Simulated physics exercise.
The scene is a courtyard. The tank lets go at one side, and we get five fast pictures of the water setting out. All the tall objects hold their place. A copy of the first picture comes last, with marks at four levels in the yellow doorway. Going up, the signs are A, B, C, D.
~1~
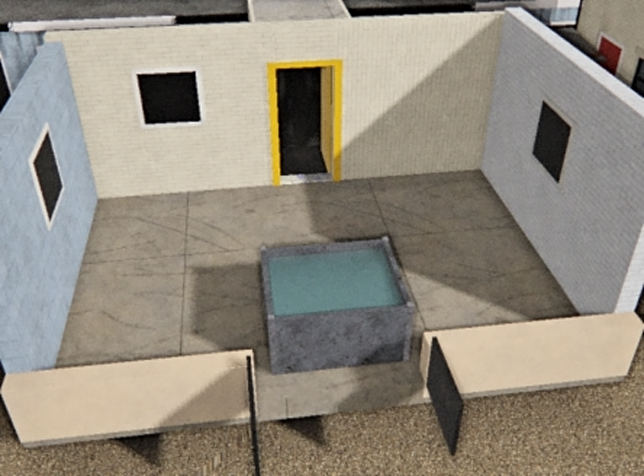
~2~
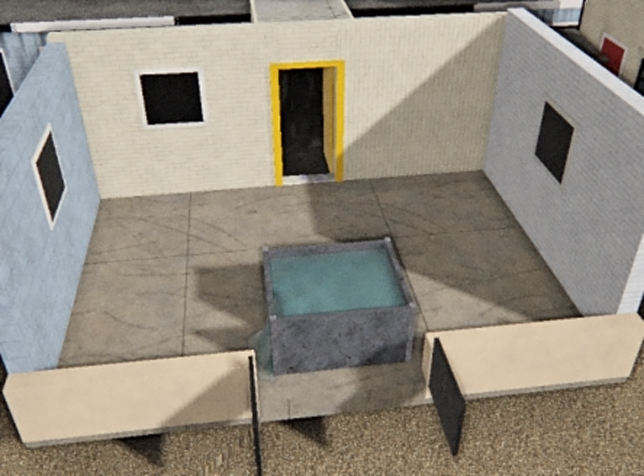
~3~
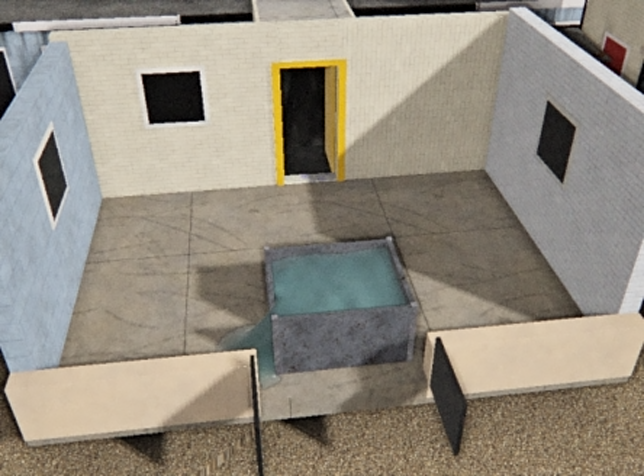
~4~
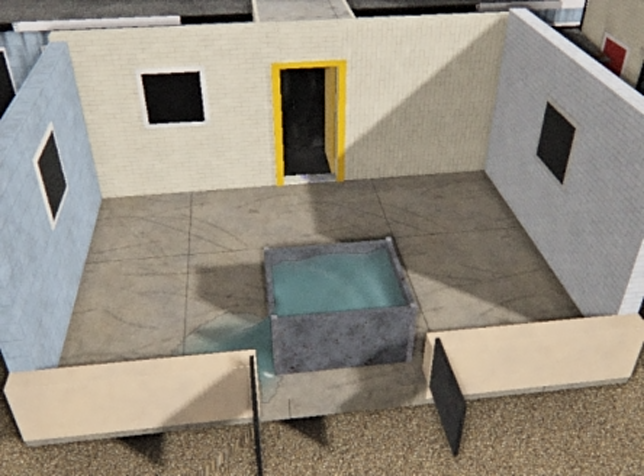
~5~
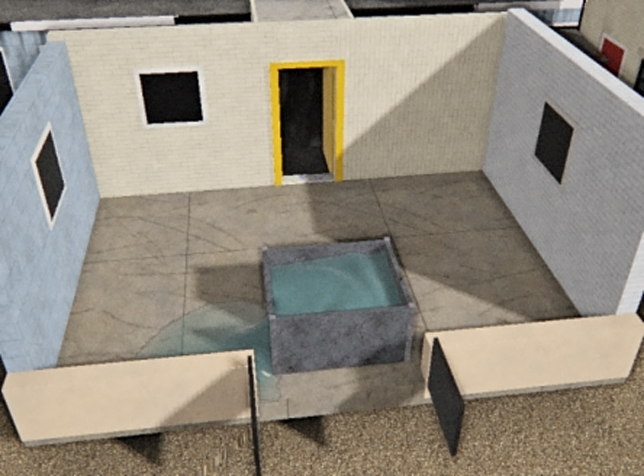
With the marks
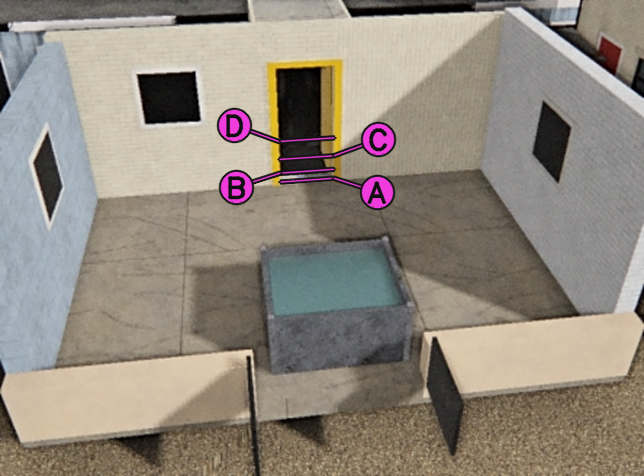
Water leaking from the left side of a raised grey tank and spreading leftward across the ground of a walled courtyard.
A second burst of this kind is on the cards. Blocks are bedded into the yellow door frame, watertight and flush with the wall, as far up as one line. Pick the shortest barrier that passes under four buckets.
Use height A.
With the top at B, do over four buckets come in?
No, not at all.
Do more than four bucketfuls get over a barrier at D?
No.
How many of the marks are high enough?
All four.
On the marked copy, A at (307, 180); B at (307, 171); C at (306, 157); D at (306, 139); from the bottom up A, B, C, D.
If A is chosen, nothing gets over.
If B is chosen, nothing gets over.
If C is chosen, nothing gets over.
If D is chosen, nothing gets over.
